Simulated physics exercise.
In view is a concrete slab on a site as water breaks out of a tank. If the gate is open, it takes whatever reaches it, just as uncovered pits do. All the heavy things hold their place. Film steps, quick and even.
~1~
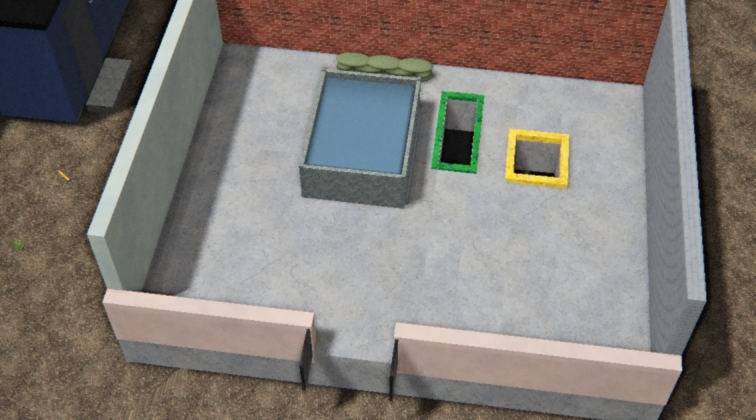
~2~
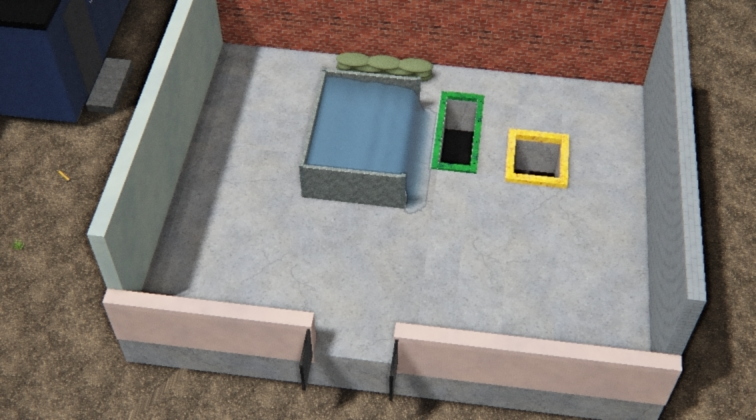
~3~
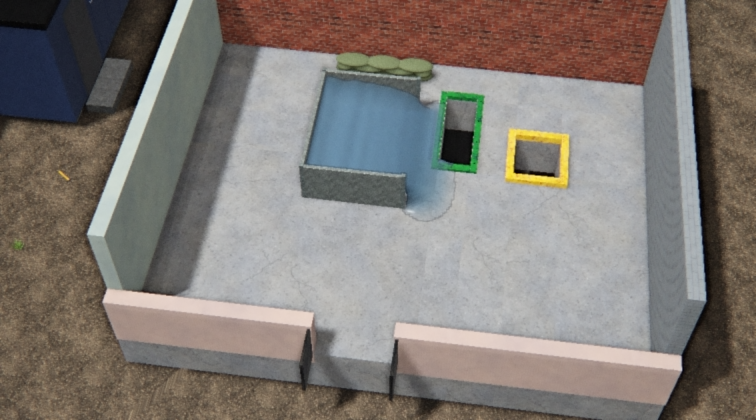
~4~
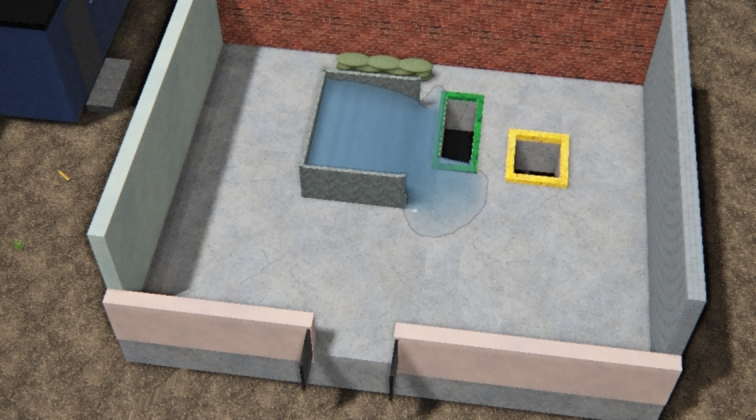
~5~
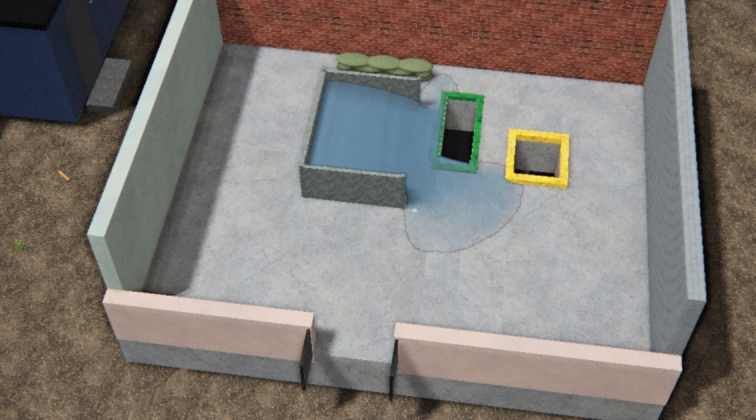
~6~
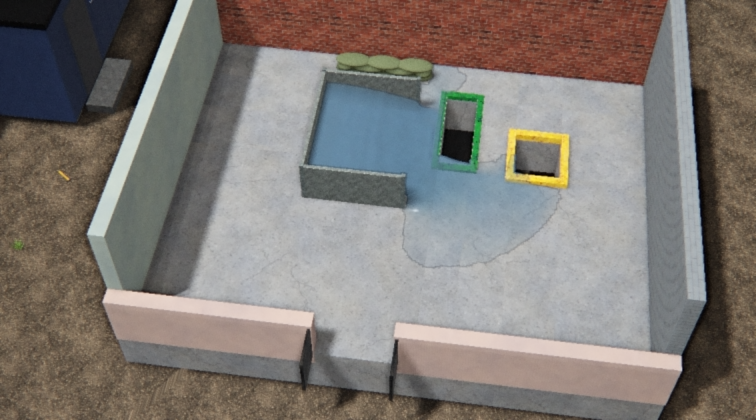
On a walled concrete slab, water pours from a tank's open right side and spreads rightward.
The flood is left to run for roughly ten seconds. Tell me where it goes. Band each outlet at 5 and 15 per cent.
The gate will take below five per cent. The yellow pit will take below five per cent. The green pit will take beyond fifteen per cent.
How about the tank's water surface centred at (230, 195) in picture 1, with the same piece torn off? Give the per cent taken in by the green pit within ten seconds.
Green: About 8 %.
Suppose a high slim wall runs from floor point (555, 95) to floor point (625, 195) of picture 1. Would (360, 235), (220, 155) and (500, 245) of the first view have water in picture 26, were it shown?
Same order as asked - unsoaked, unsoaked, soaked.
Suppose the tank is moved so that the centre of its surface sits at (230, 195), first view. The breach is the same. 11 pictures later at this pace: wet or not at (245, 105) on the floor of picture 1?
Outcome at the given point: Spared.
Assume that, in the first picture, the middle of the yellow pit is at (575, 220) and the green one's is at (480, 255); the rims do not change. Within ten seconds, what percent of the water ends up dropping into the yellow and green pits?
Of the total, the yellow pit holds 15 per cent and the green pit 14 per cent.
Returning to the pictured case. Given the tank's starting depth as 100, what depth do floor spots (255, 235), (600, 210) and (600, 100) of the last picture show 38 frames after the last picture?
Estimate: 0, 8, 6 %.
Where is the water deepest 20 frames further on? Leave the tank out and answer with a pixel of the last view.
I'd point to (645, 380).
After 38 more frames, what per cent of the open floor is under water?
Roughly 55 %.
A moment on, water covers 25 % of the floor; the gate 0 %, the yellow pit 1 %, the green pit 26 %.
Next, water covers 30 % of the floor; the gate 0 %, the yellow pit 2 %, the green pit 35 %.
Then, water covers 40 % of the floor; the gate 0 %, the yellow pit 3 %, the green pit 41 %.
Later, water covers 55 % of the floor; the gate 0 %, the yellow pit 3 %, the green pit 42 %.
In the end, water covers 75 % of the floor; the gate 2 %, the yellow pit 3 %, the green pit 43 %.
